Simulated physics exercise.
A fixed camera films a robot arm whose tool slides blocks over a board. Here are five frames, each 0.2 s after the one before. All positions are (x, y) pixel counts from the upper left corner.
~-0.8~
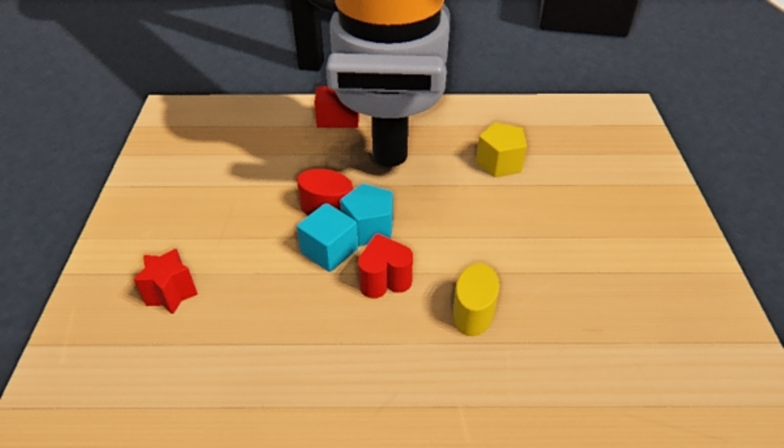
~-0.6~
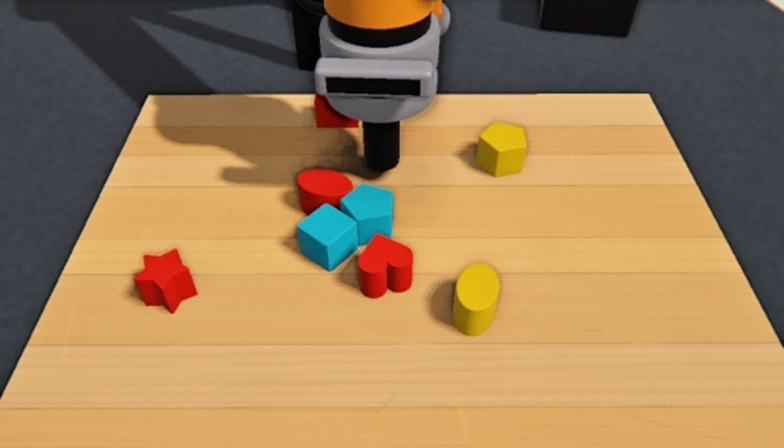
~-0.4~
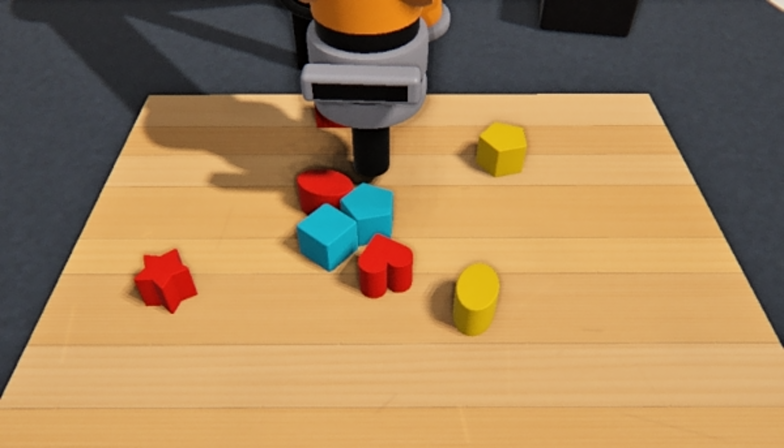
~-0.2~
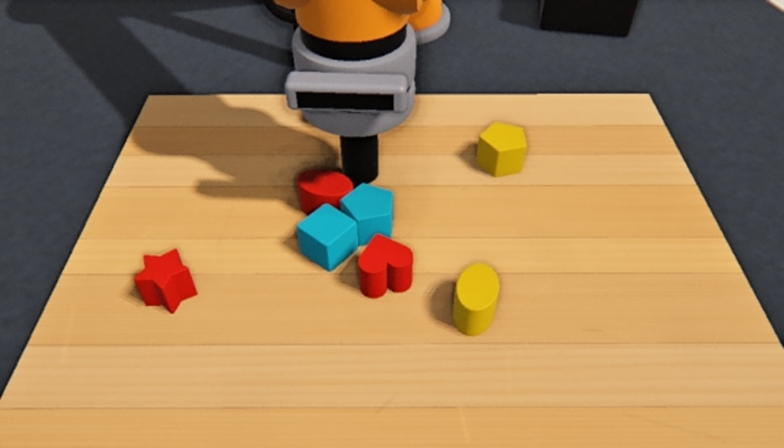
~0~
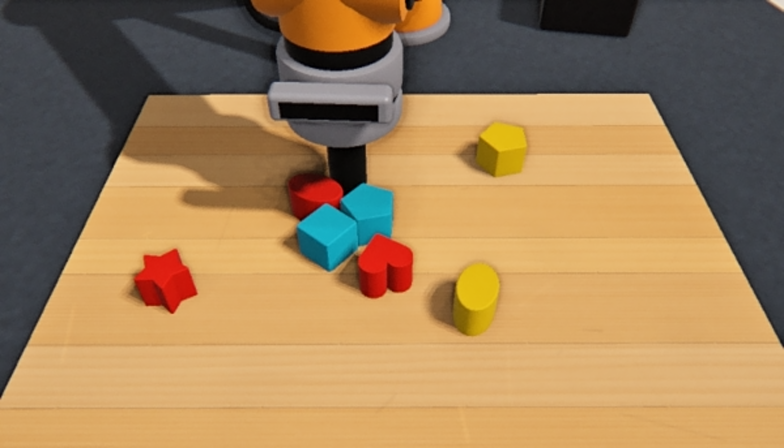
An orange and grey robot arm with a black rod-shaped tip reaches over a light wooden table, seen from above at an angle by a still camera. A red oval block, a turquoise cube, a turquoise pentagon and a red heart cluster near the centre, with a red star left and two yellow blocks right. The arm glides left and slightly nearer, then nudges the red oval slightly left.
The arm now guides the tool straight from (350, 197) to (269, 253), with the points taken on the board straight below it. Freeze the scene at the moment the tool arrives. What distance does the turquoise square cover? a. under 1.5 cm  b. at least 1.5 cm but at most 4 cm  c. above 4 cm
My answer is option b.
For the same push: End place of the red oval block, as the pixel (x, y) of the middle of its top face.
It will end up at (222, 223).
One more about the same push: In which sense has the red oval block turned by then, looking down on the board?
The red oval block rotates clockwise.
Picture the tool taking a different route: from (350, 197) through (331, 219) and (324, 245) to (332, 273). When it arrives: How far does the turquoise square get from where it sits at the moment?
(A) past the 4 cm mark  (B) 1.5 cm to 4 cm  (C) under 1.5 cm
(A)
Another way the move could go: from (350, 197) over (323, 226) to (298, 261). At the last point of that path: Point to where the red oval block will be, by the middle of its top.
Pixel (262, 215).
What follows on the original path. One third of the way, tool (323, 201); red oval block (284, 201), turned 20° clockwise; turquoise square (316, 234), turned 45° anticlockwise.
Two thirds of the way, tool (296, 220); red oval block (253, 214), turned 50° clockwise; turquoise square (315, 234), turned 50° anticlockwise.
At the end, tool (266, 239); red oval block (222, 223), turned 90° clockwise; turquoise square (311, 238), turned 75° anticlockwise; turquoise five-sided block not moved.
